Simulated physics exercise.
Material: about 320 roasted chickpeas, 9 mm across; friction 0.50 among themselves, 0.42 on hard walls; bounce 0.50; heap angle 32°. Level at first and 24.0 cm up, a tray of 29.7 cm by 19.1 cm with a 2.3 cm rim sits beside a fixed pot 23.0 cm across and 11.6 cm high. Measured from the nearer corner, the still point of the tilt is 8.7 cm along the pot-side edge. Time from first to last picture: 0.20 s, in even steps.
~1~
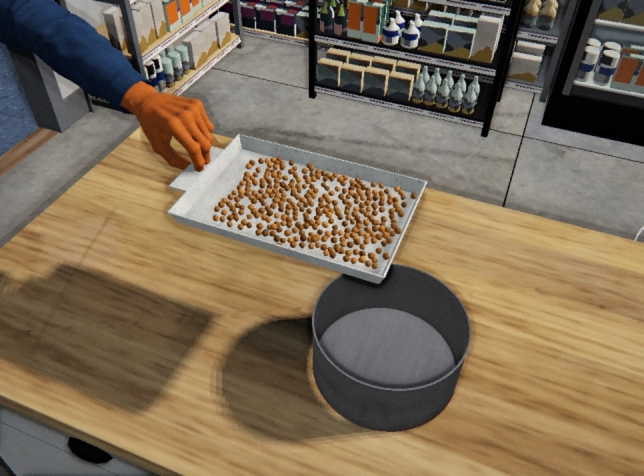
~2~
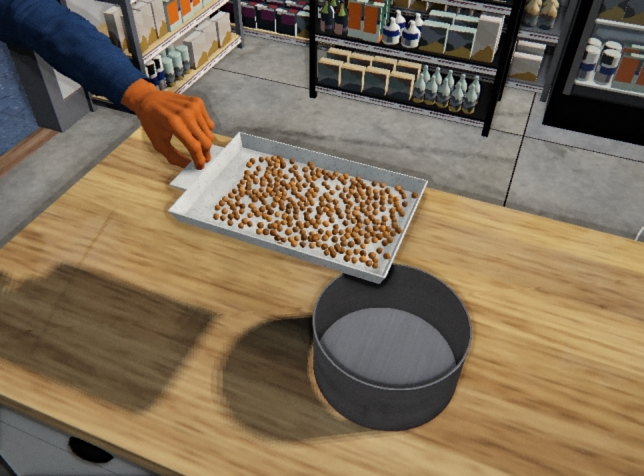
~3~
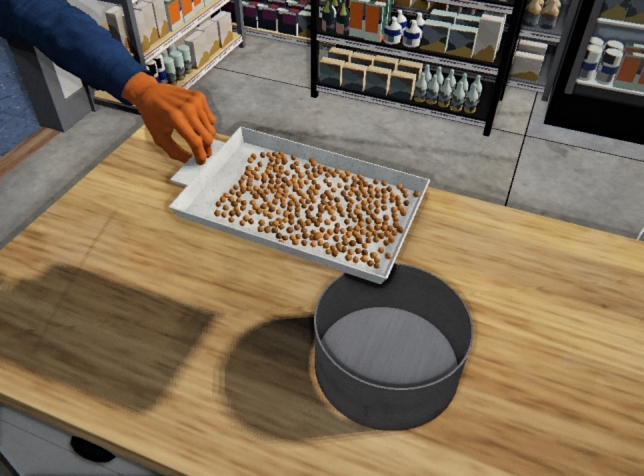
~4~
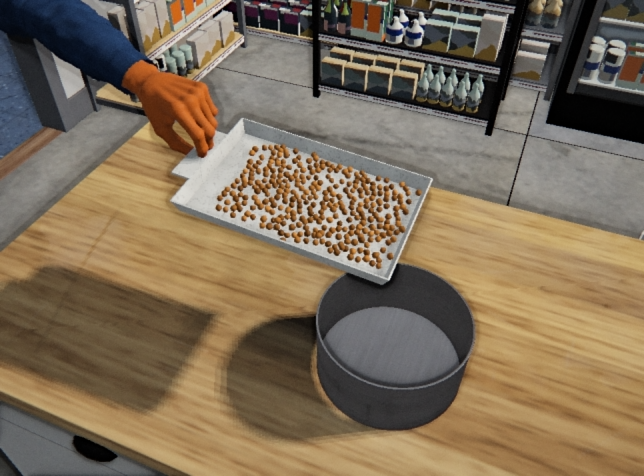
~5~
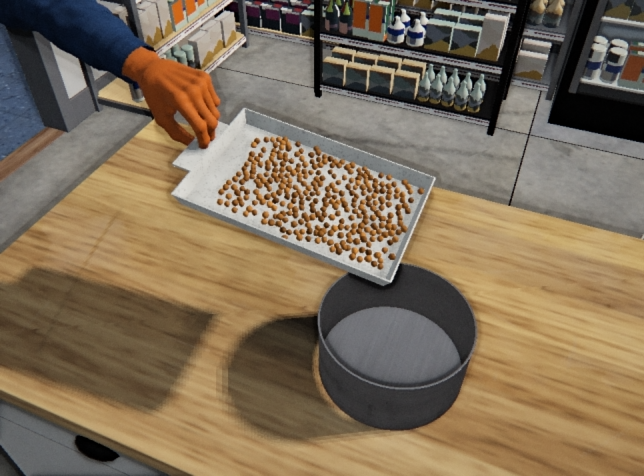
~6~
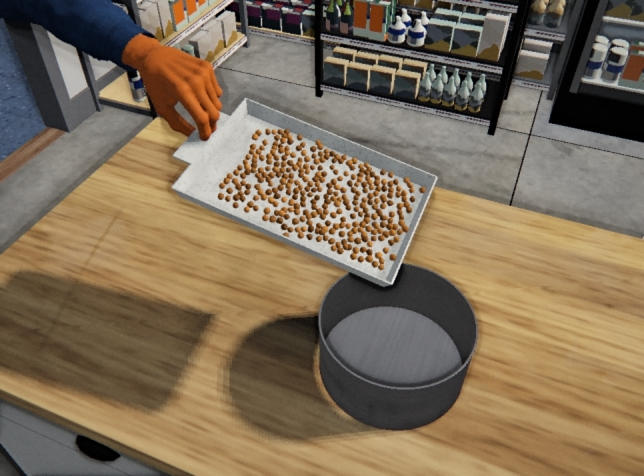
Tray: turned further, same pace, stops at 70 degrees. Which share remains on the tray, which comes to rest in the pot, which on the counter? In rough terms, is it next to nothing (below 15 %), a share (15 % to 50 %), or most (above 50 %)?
Roughly: Tray: A share, pot: Most, counter: Next to nothing.
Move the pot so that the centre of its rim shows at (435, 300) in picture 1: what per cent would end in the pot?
Roughly 30 per cent.
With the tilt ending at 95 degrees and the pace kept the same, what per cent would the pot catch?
Around 100 in a hundred.
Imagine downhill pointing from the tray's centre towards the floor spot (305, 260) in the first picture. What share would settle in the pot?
I'd say close to 60 %.
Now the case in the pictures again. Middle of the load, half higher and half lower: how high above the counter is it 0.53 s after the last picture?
Height: Around 28 cm.
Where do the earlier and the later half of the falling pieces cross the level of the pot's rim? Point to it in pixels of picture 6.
Earlier half at about (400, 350), later half at about (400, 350) in pixels.
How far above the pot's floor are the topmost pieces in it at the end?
2.0 cm.
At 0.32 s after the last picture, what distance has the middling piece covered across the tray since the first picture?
5 cm.
Then, 0.32 s after the last picture, tilt 41 degrees; the tray holds 100 %, the pot 0 %.
Then, 0.53 s after the last picture, tilt 60 degrees; the tray holds 100 %, the pot 0 %.
Then, 0.85 s after the last picture, tilt 70 degrees; the tray holds 80 %, the pot 15 %.
In the end, tray 30 %, pot 70 %, counter 0 %.
